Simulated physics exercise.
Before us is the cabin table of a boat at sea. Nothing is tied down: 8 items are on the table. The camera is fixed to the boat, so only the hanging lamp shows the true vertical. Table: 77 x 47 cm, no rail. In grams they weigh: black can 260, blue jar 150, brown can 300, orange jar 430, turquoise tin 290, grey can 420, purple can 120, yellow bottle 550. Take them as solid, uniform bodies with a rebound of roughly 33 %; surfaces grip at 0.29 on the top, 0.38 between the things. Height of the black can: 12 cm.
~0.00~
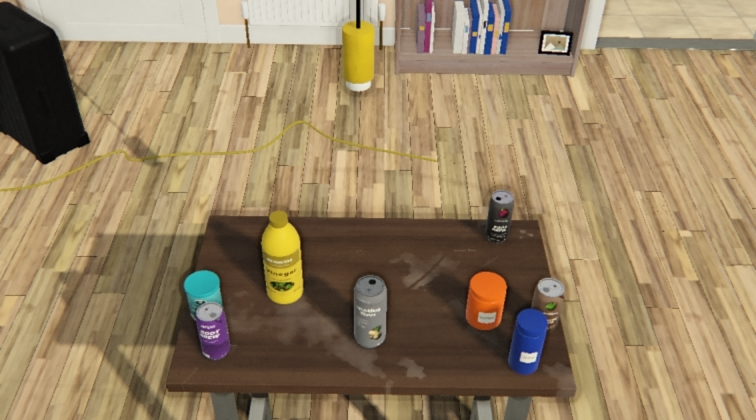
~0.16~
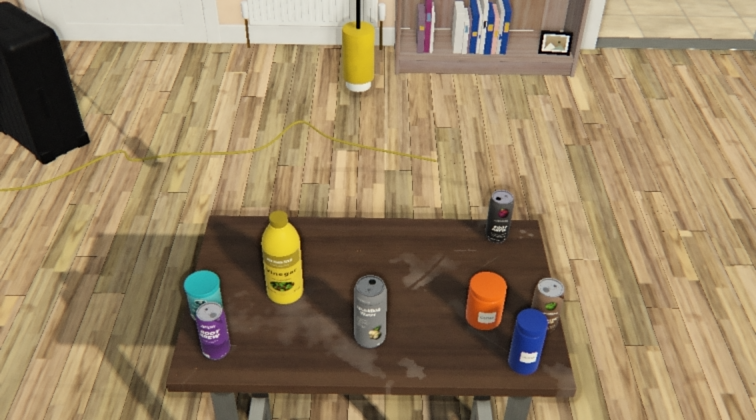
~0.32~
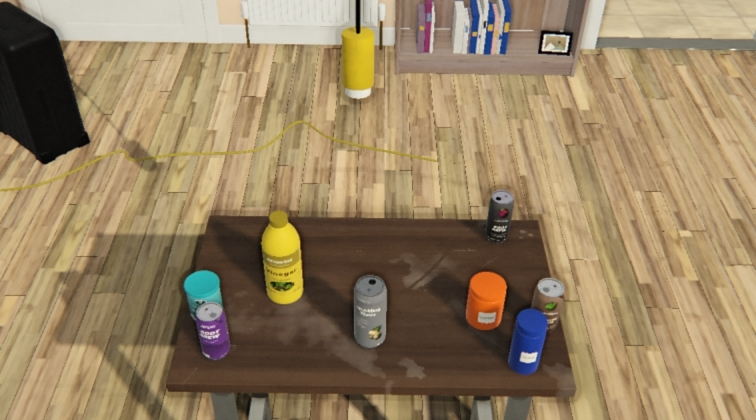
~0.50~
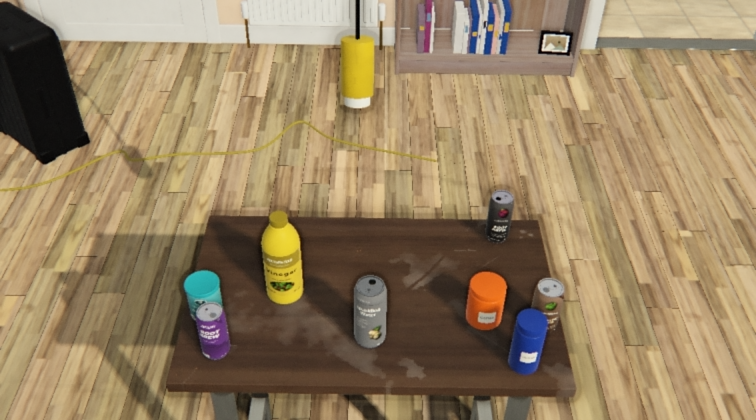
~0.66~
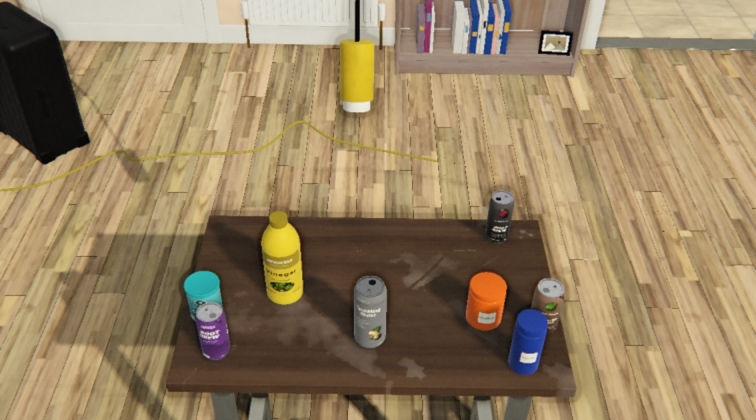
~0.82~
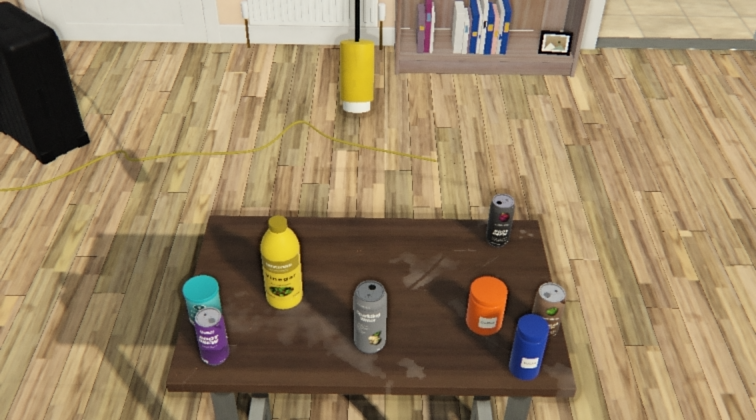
The clip shows eight cans, jars and other containers standing on a dark wooden table while a yellow hanging lamp behind it swings slightly toward the viewer; then the containers shift very slightly toward the table's near edge.
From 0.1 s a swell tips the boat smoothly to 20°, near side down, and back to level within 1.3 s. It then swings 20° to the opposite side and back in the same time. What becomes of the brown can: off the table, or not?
The brown can remains on top.
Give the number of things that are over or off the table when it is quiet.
In all, 1.
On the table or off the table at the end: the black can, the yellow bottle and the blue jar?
The black can is still on the table; the yellow bottle ends on the table; the blue jar ends off the table.
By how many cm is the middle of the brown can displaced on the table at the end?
About 0 cm.
After 1.42 s, boat level; blue jar now off the table; brown can slid 6 cm near (551, 328); yellow bottle slid 6 cm.
After 2.02 s, boat heeled 20°, far side down; brown can slid 5 cm near (551, 326); yellow bottle slid 5 cm; grey can slid 5 cm.
At rest (3.2 s), off the table, blue jar; the other 7 in place, give or take 5 cm. In the last view, brown can near (546, 306).
